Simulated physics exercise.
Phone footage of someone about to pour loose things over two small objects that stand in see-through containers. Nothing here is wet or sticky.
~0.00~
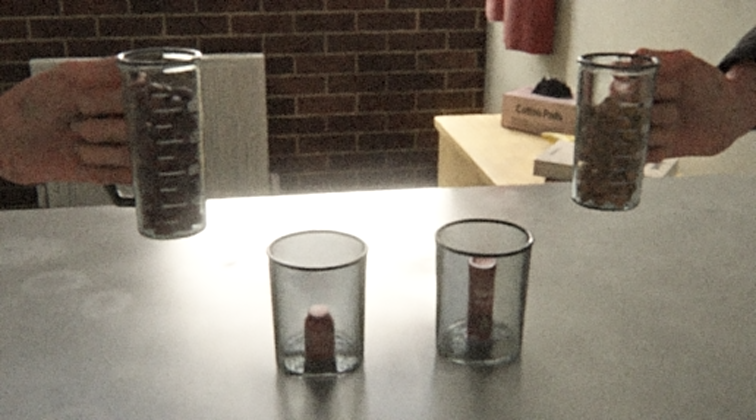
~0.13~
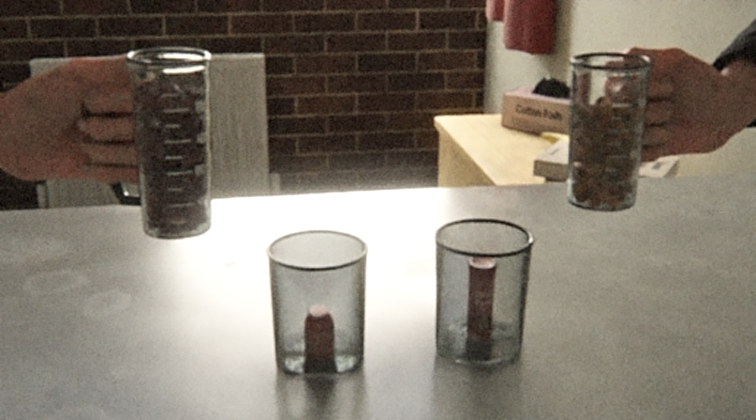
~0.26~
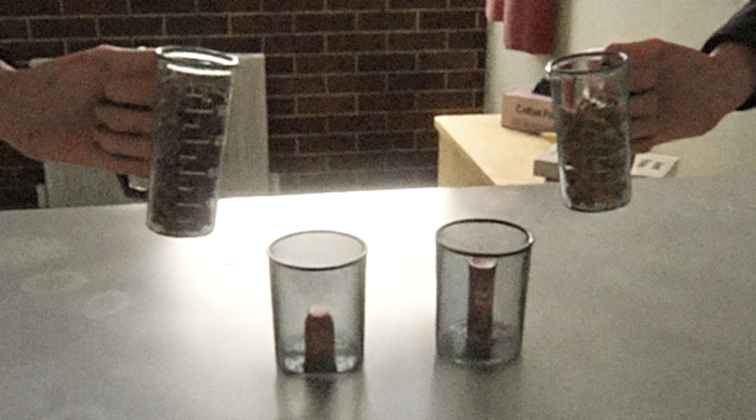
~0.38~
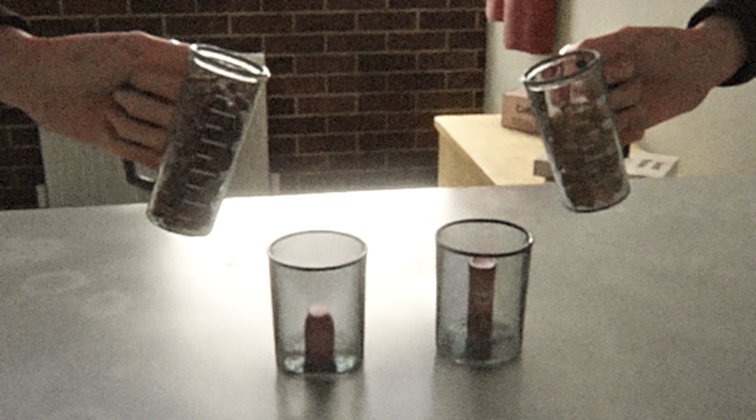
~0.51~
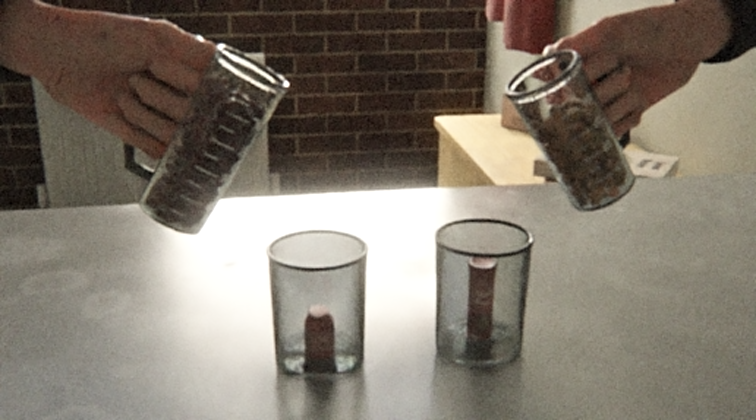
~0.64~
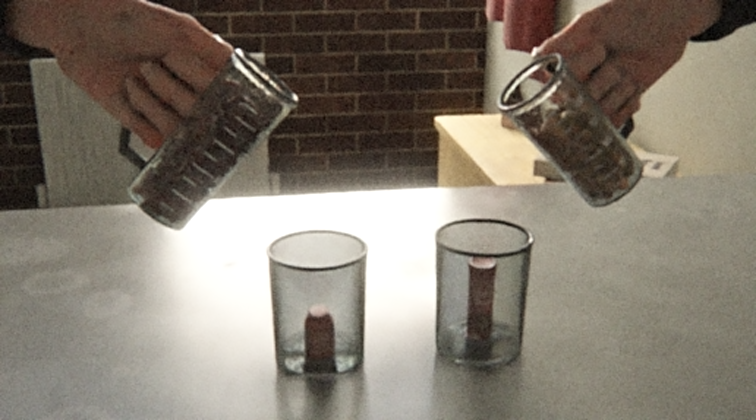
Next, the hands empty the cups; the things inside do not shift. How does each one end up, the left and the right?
At the end, left: Fails to show, right: Never drops from view.
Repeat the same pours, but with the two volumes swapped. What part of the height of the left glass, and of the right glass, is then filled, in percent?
Levels - left near 55, right near 65.
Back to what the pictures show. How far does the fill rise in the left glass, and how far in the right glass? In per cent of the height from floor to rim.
Around 65 on the left and around 60 on the right.
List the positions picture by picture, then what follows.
Small bottle in the left glass near (319, 333), reaching about a third of the way up; left cup near (167, 145), nearly full of kidney beans; small tin in the right glass near (480, 303), reaching well over half way up; right cup near (612, 132), three quarters full of roasted chickpeas, in the first frame.
Left cup near (174, 145), upright; right cup near (606, 132), upright, in the second frame.
Left cup near (189, 144), tipped 9°; right cup near (593, 133), tipped 9°, in the third frame.
Left cup near (204, 143), tipped 20°; right cup near (579, 133), tipped 20°, in the fourth frame.
Left cup near (211, 143), tipped 31°; right cup near (573, 134), tipped 31°, in the fifth frame.
Small bottle in the left glass near (319, 333); left cup near (211, 143), tipped 42°; small tin in the right glass near (480, 303); right cup near (573, 134), tipped 42°, in the sixth frame.
After 1.12 s, left glass empty, all of its cupful still in the cup; right glass empty, all of its cupful still in the cup.
After 1.55 s, left glass nearly empty, the bulk of its cupful still in the cup; right glass nearly empty, the bulk of its cupful still in the cup.
After 1.91 s, left glass half full, none of its cupful still in the cup; right glass half full, none of its cupful still in the cup.
In the end (2.3 s), left glass two thirds full (surface near (318, 286)), nothing beside it; right glass two thirds full (surface near (482, 280)), nothing beside it; the left thing is covered; the right thing is still showing.
